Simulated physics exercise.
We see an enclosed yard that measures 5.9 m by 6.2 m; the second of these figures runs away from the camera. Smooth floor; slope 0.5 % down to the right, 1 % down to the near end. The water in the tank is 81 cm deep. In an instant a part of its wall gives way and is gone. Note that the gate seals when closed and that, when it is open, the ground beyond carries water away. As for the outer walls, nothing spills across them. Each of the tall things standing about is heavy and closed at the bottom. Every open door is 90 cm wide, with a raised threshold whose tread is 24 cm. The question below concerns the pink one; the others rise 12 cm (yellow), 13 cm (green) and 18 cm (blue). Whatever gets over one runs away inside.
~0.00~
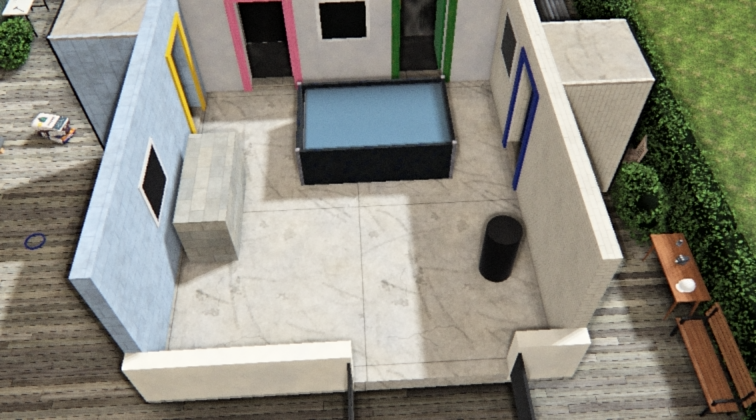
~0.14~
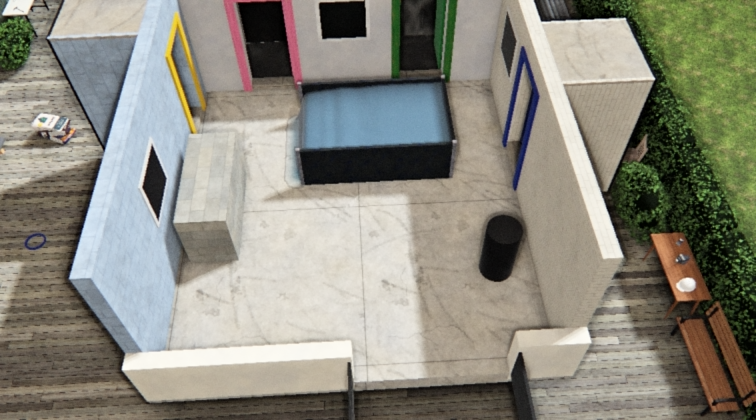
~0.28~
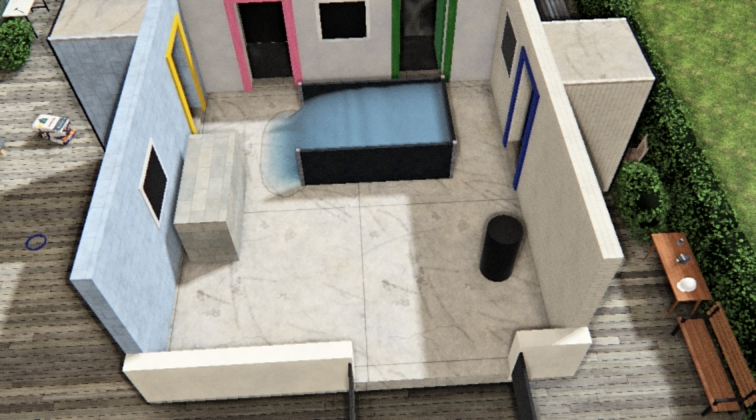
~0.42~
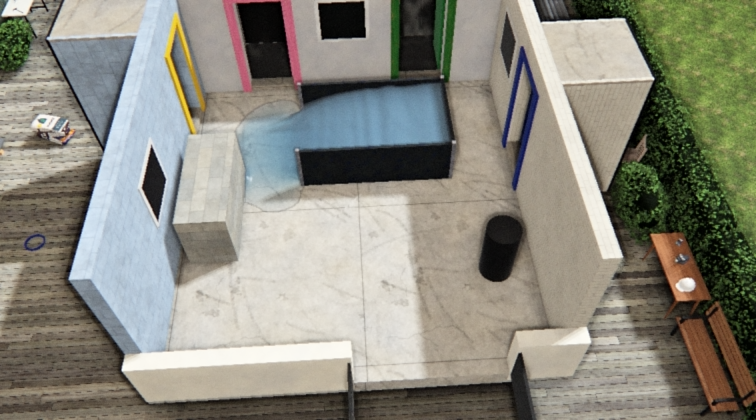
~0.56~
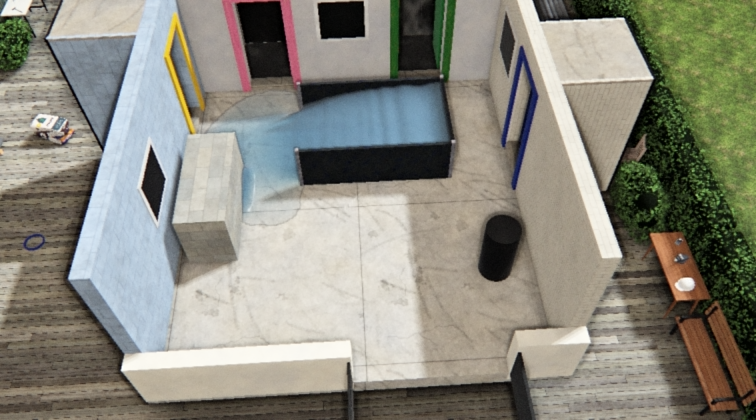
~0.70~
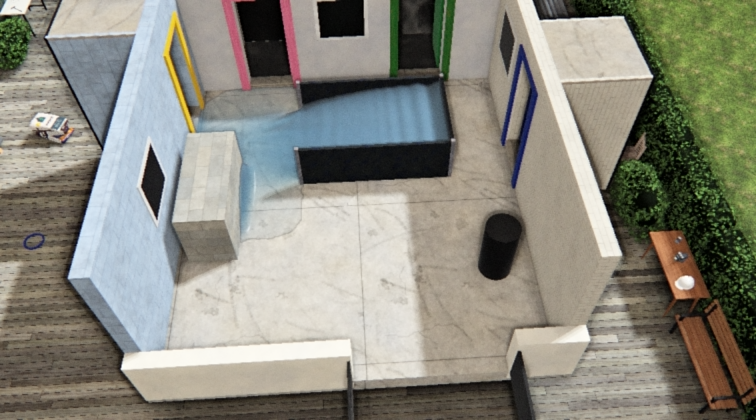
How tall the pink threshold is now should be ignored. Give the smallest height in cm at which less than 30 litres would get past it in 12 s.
Close to 17 cm is just enough.
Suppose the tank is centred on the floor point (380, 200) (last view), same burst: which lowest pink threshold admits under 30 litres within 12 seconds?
A minimum of about 22 cm.
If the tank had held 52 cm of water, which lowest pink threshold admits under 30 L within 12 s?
About 10.5 cm.
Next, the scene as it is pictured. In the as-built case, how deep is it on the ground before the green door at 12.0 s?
About 4.5 cm.
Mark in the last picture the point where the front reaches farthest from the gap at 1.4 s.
Pixel close to (237, 339).
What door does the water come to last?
The answer is the blue door.
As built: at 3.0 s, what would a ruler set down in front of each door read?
In cm - yellow: 34, green: 0, pink: 20, blue: 0.
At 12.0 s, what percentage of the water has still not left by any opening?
Around 64 percent is still there.
After 1.4 s water covers 25 % of the floor, deepest (53 cm) near (195, 158); 7 cm at the pink door, 0 litres in over its 11 cm threshold.
After 3.0 s water covers 55 % of the floor, deepest (40 cm) near (205, 93); 20 cm at the pink door, 28 litres in over its 11 cm threshold.
After 12.0 s water covers 95 % of the floor, deepest (11 cm) near (247, 225); 4 cm at the pink door, 102 litres in over its 11 cm threshold.
At the pink door as built, the water arrived by 0.7 s and peaked near 21 cm at 2.6 s.
With a threshold of 13.5 cm, 64 litres would have come in within the 12 s; with 18.5 cm, 19 litres. So under 30 litres takes about 17 cm.
